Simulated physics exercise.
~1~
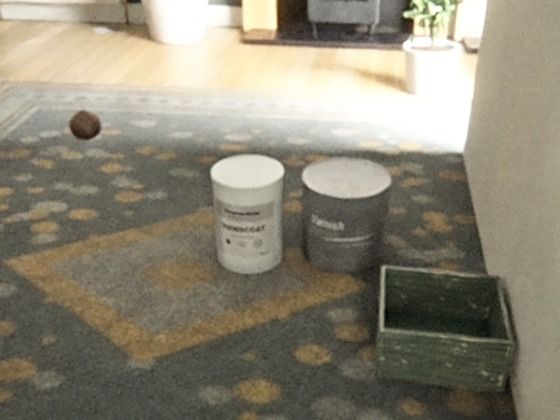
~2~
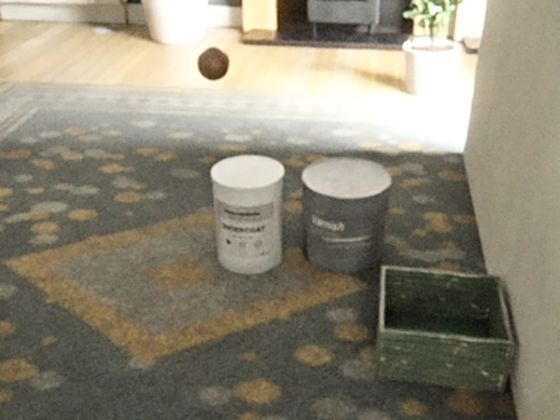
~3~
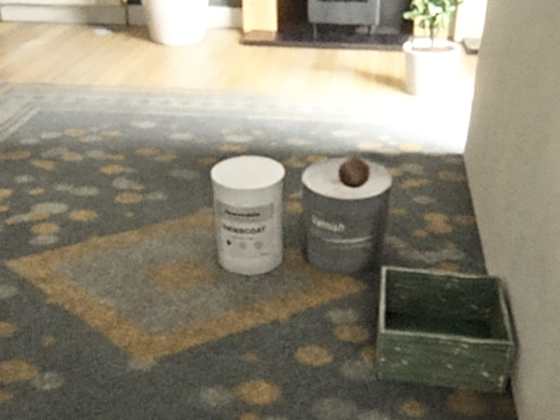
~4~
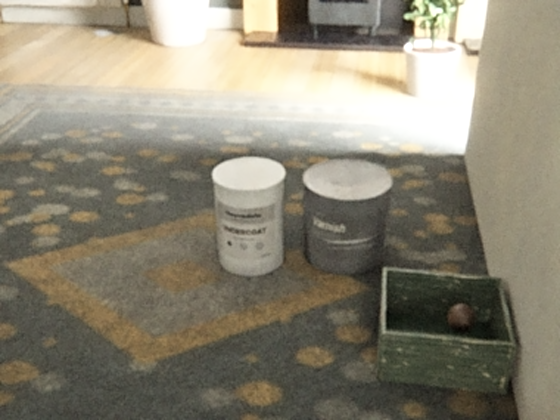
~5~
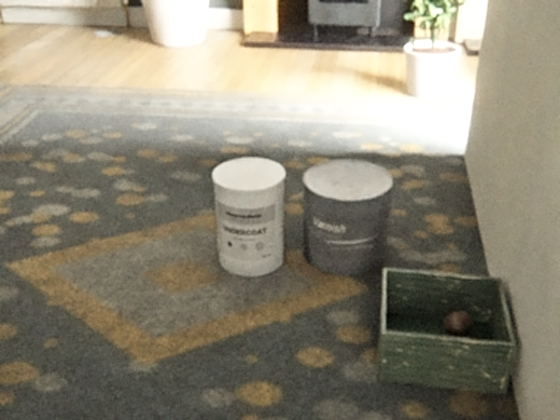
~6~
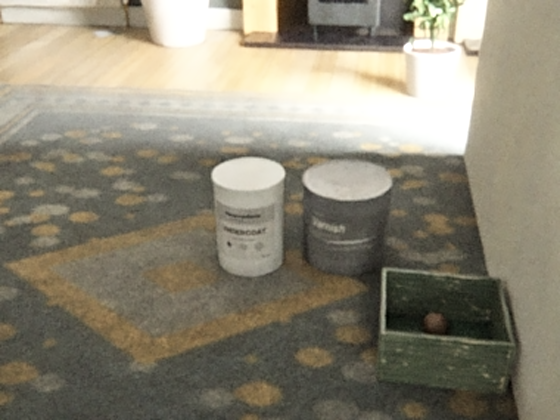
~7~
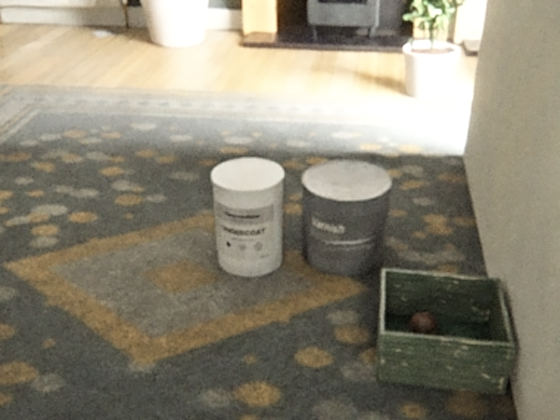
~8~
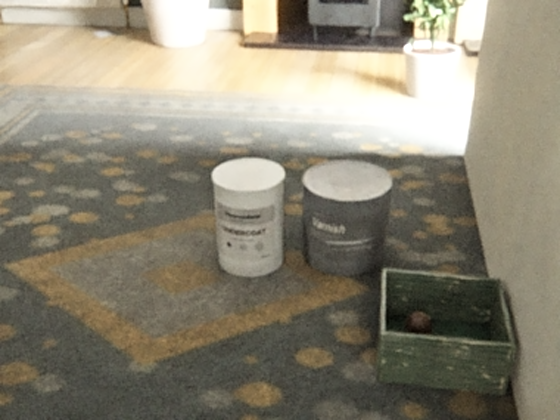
A small brown onion flew in from the left, rose over a white pail and dropped past a grey one into a green box on the right, where it rolled a little to the left and stayed inside, while both pails stood still.
